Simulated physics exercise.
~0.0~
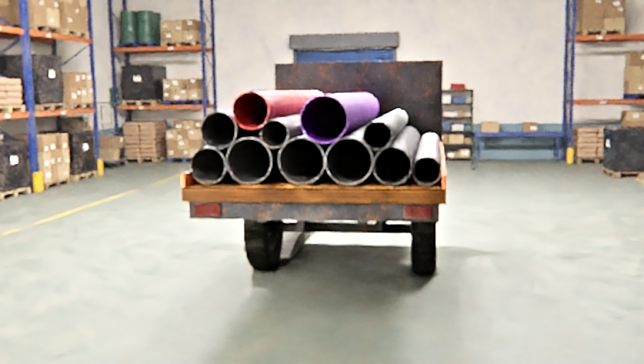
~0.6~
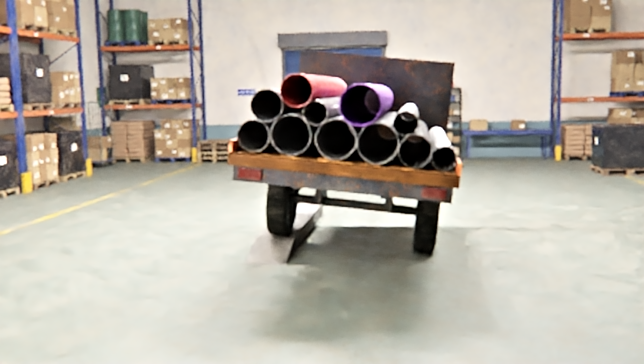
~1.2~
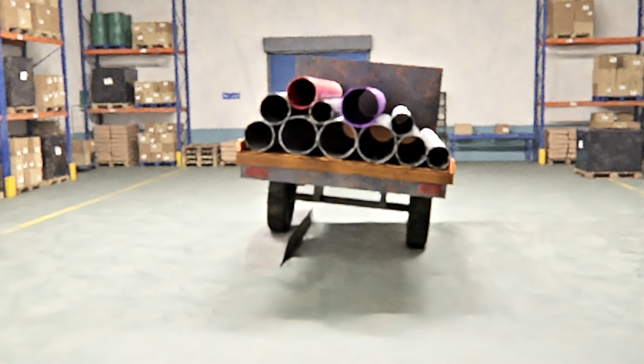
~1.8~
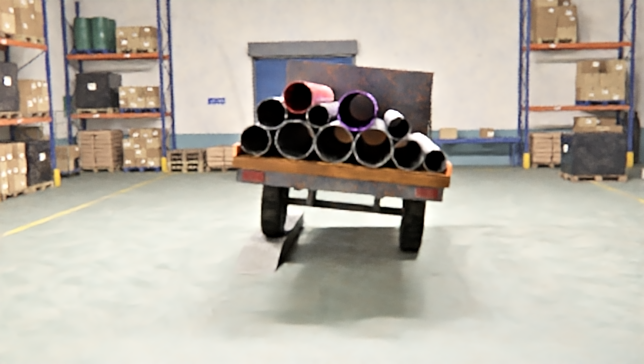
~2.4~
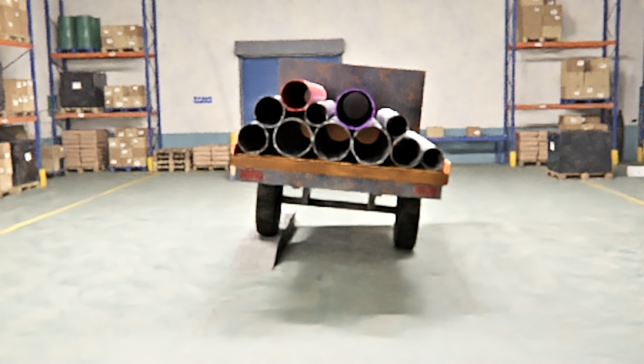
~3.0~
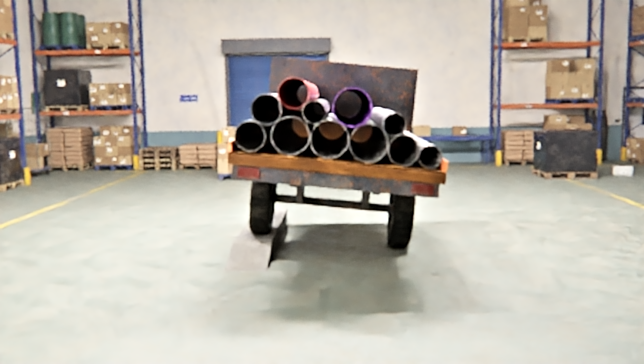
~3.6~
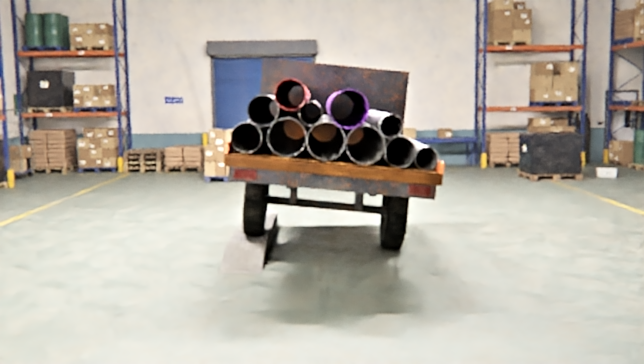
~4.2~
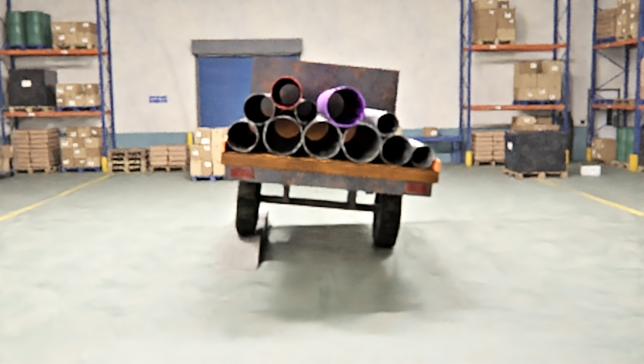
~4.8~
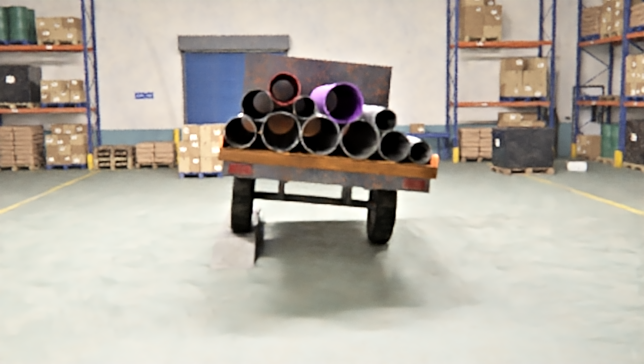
In a warehouse, a flat trailer stacked with pipes, one red and one purple among them, rolled forward until its left wheel rode up onto a slab, and it stopped there tilted to the right, with every pipe still on the deck.
